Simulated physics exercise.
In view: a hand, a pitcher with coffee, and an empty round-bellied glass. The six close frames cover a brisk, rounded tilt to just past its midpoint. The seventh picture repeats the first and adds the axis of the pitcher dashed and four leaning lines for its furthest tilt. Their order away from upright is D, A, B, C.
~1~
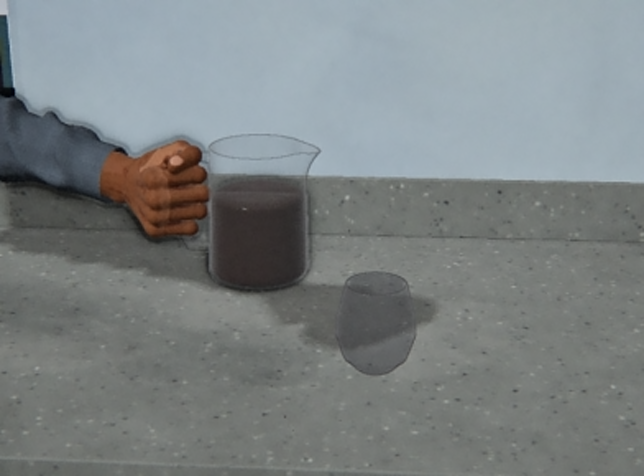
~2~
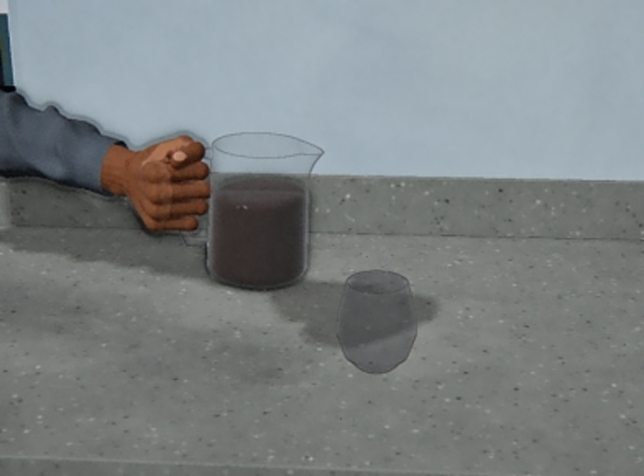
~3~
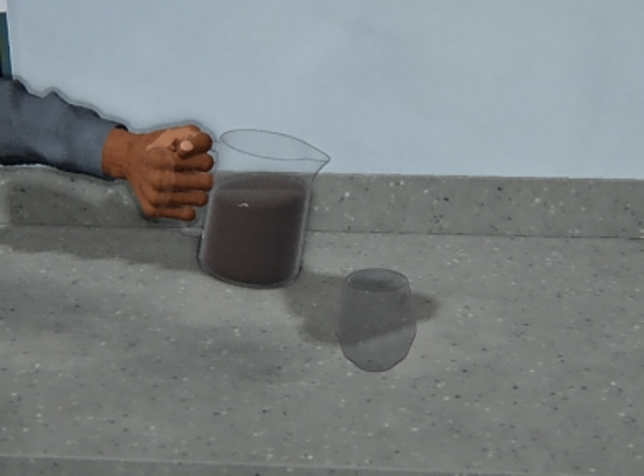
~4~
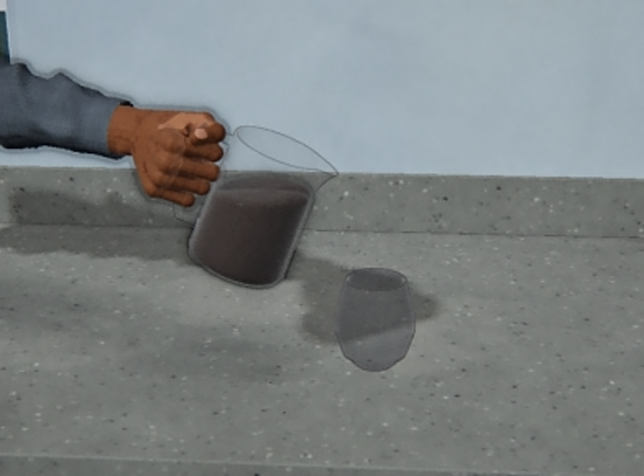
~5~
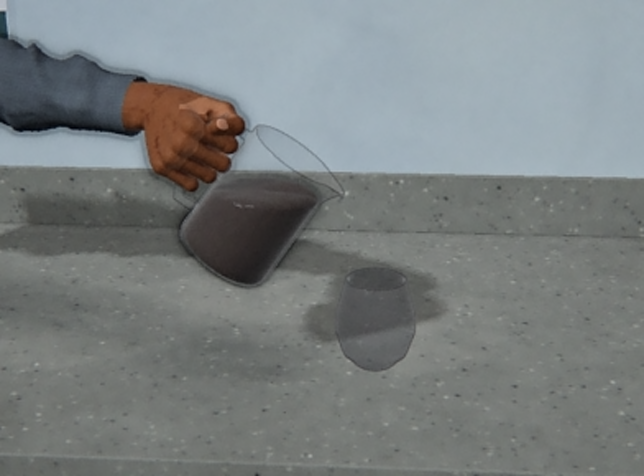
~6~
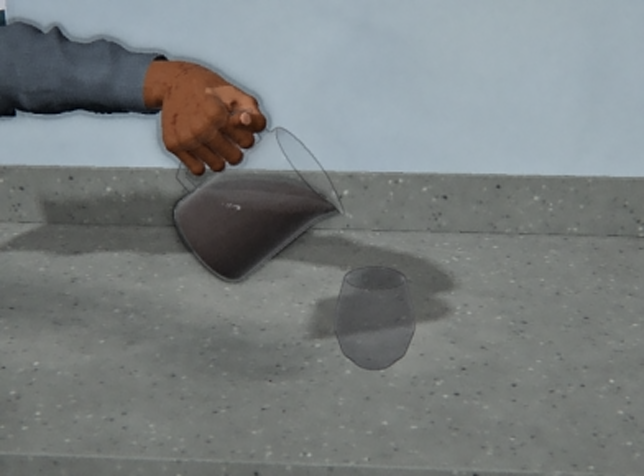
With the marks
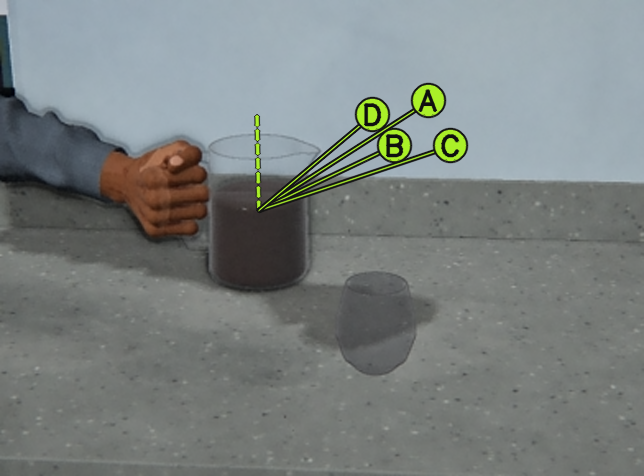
The footage shows a hand beside a glass pitcher of dark coffee on a speckled gray counter, then lifting and steadily tilting it rightward, the coffee shifting toward the lip above an empty round-bellied glass.
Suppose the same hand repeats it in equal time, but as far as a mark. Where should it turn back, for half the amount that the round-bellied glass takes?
Best: C.
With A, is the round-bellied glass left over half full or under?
Under half.
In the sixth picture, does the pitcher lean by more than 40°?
Yes, it does.
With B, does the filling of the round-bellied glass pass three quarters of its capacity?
No, less.
In lime, A at (414, 110); B at (378, 153); C at (435, 151); D at (360, 125).
With A, the round-bellied glass ends with about 18 % of what it can hold.
With B, the round-bellied glass ends with about 36 % of what it can hold.
With C, the round-bellied glass ends with about 53 % of what it can hold; 3 % of the coffee is spilt.
With D, the round-bellied glass ends with about 7 % of what it can hold.
